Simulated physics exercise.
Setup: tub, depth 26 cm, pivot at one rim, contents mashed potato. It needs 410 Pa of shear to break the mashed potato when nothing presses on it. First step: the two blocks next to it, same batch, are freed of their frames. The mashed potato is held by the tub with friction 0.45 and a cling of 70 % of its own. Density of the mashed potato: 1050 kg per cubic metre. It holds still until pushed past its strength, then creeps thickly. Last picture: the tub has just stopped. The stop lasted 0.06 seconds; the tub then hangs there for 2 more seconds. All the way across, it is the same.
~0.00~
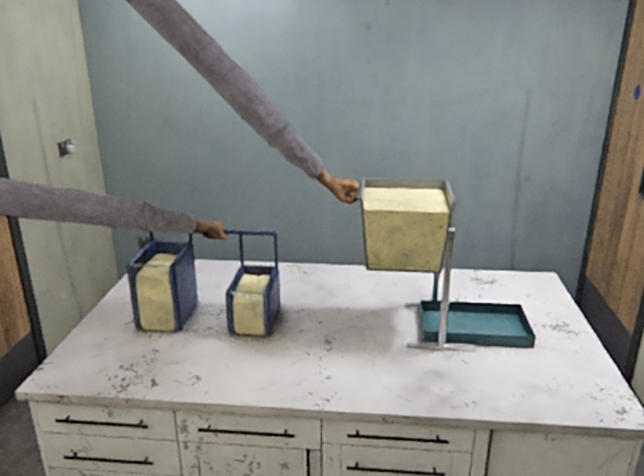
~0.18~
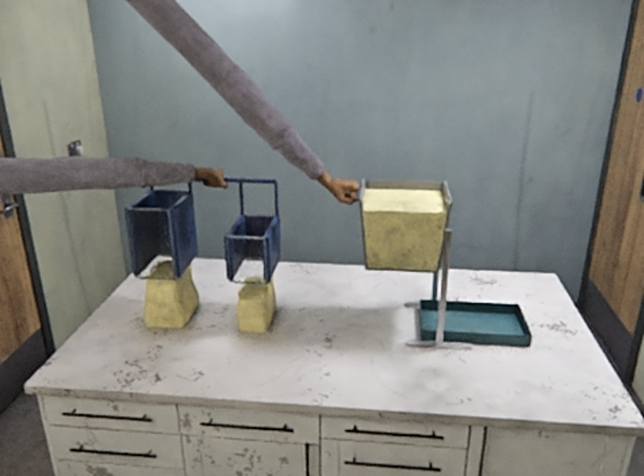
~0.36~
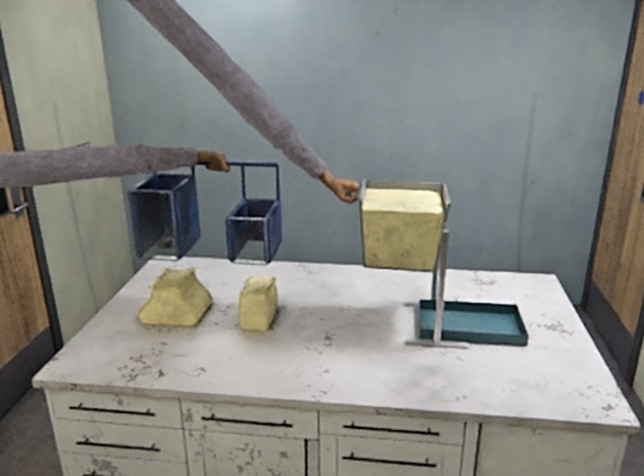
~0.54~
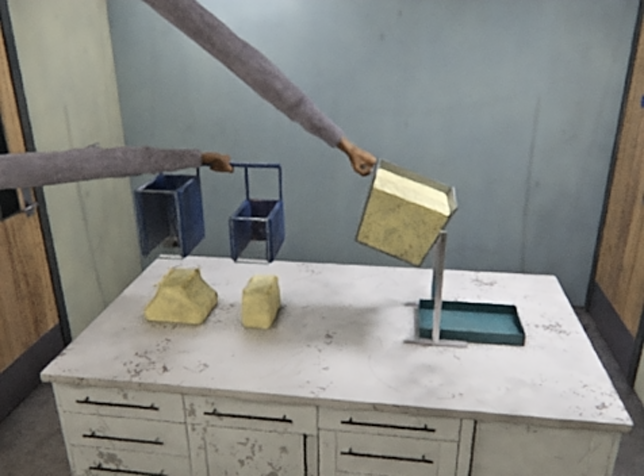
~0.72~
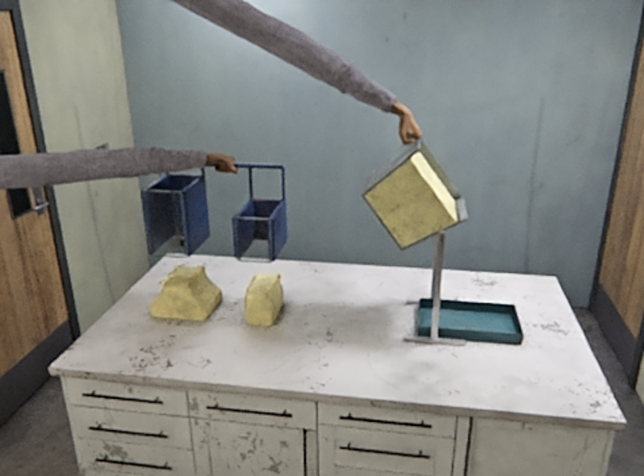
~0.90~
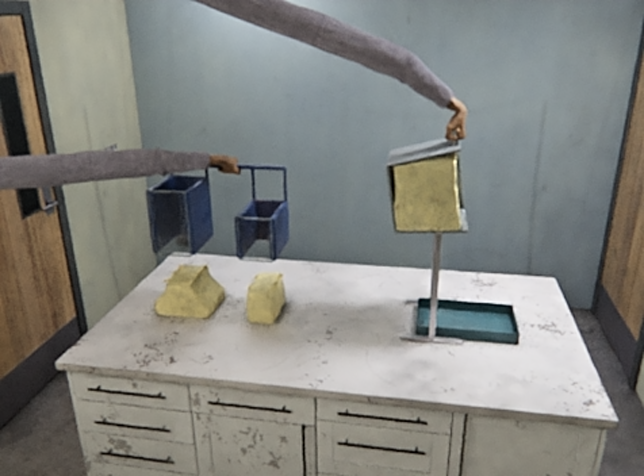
On a white counter, hands lift blue holders off yellow blocks, then tilt a tub rightward.
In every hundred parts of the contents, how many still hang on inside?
About 49 in every hundred.
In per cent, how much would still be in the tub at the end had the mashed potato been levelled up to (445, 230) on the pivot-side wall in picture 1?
Result: Approx. 75 % remaining in tub.
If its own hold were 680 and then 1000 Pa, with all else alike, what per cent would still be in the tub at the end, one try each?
It'd be some 65 percent the first time and some 100 percent the second.
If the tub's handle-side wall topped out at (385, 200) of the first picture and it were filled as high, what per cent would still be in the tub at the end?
Some 85 percent would still be in the tub at the end.
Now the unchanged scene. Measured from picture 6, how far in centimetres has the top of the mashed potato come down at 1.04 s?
About 5 cm.
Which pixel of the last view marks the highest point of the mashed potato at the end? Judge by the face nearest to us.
Highest point: Approx. (416, 198).
After 1.04 s, the tub is at 81 degrees and holds 87 %.
After 1.21 s, the tub is at 81 degrees and holds 63 %.
After 1.38 s, the tub is at 81 degrees and holds 51 %.
After 1.55 s, the tub is at 81 degrees and holds 49 %.
After 2.90 s, the tub is at 81 degrees and holds 49 %.
